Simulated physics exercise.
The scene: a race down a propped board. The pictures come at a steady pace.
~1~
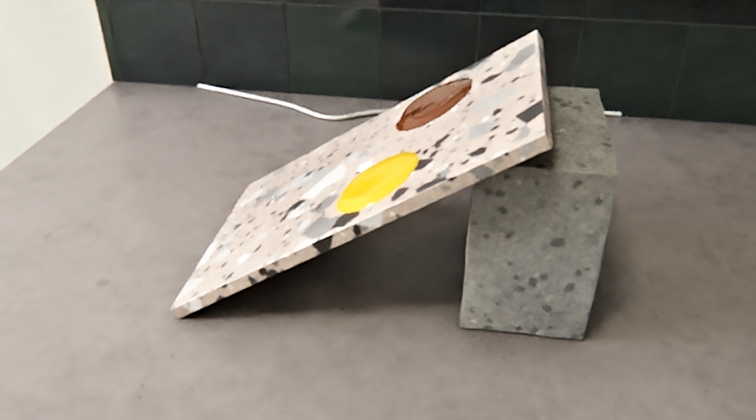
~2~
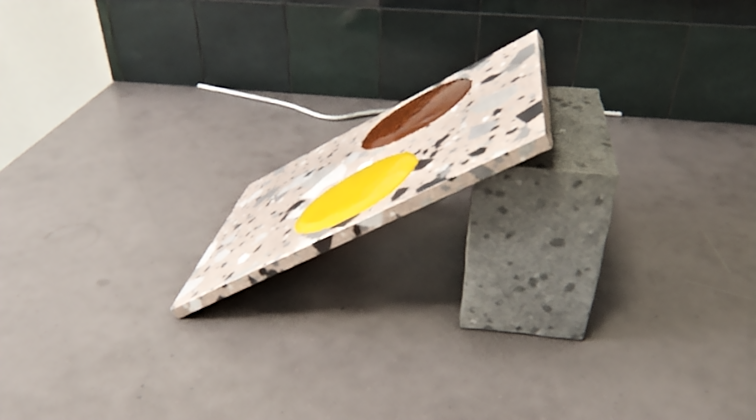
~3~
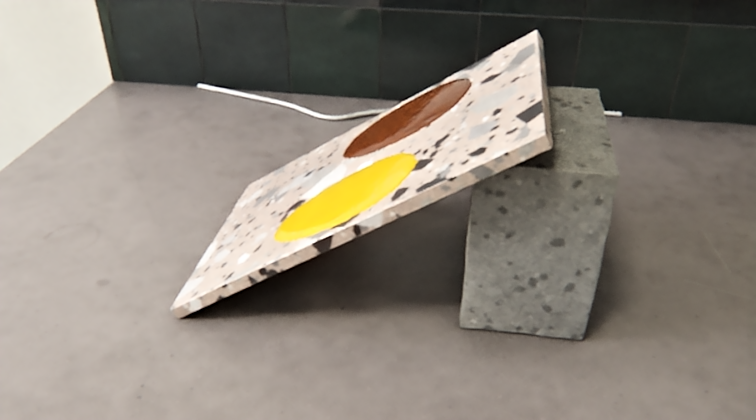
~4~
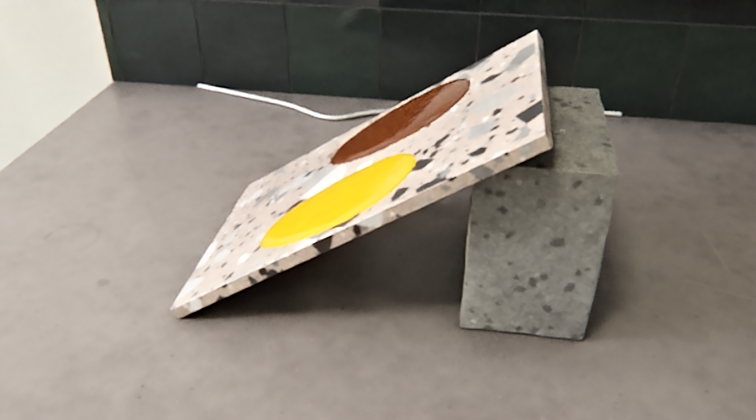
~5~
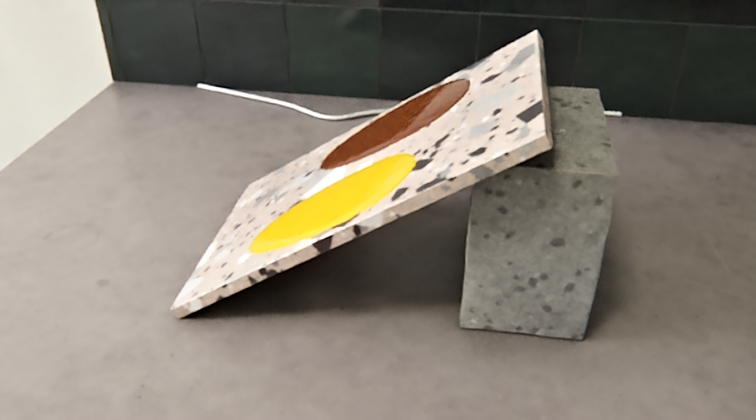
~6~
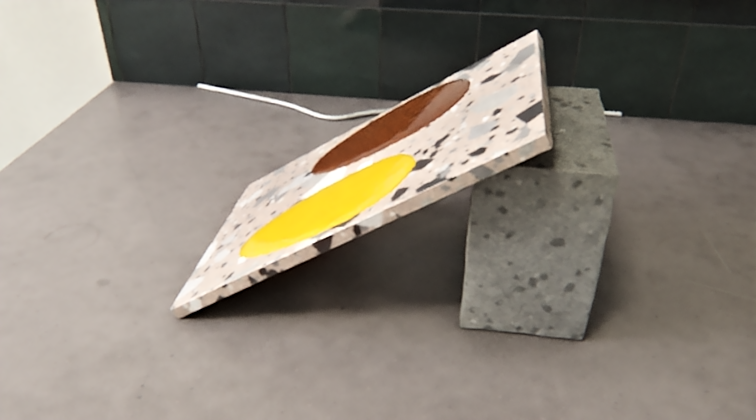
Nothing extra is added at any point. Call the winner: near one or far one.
Near.
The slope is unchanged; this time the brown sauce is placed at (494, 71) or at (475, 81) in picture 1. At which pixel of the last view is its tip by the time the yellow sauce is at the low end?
With the first start it ends up close to (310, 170), and with the second at (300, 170).
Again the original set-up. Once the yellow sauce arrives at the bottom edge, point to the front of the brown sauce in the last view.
About (275, 186).
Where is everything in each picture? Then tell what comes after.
The first picture shows tip of the yellow sauce half way down; tip of the brown sauce (406, 117) half way down.
The second picture shows tip of the yellow sauce (307, 214) three quarters of the way down; tip of the brown sauce half way down.
The third picture shows tip of the yellow sauce three quarters of the way down; tip of the brown sauce (353, 145) half way down.
The fourth picture shows tip of the yellow sauce (271, 232) three quarters of the way down; tip of the brown sauce half way down.
The fifth picture shows tip of the yellow sauce three quarters of the way down; tip of the brown sauce (328, 159) three quarters of the way down.
The sixth picture shows tip of the yellow sauce (248, 242) three quarters of the way down; tip of the brown sauce three quarters of the way down.
Soon after, the yellow sauce is close to the edge; the brown sauce is three quarters of the way down.
In the end, the yellow sauce is at the low edge; the brown sauce is three quarters of the way down.
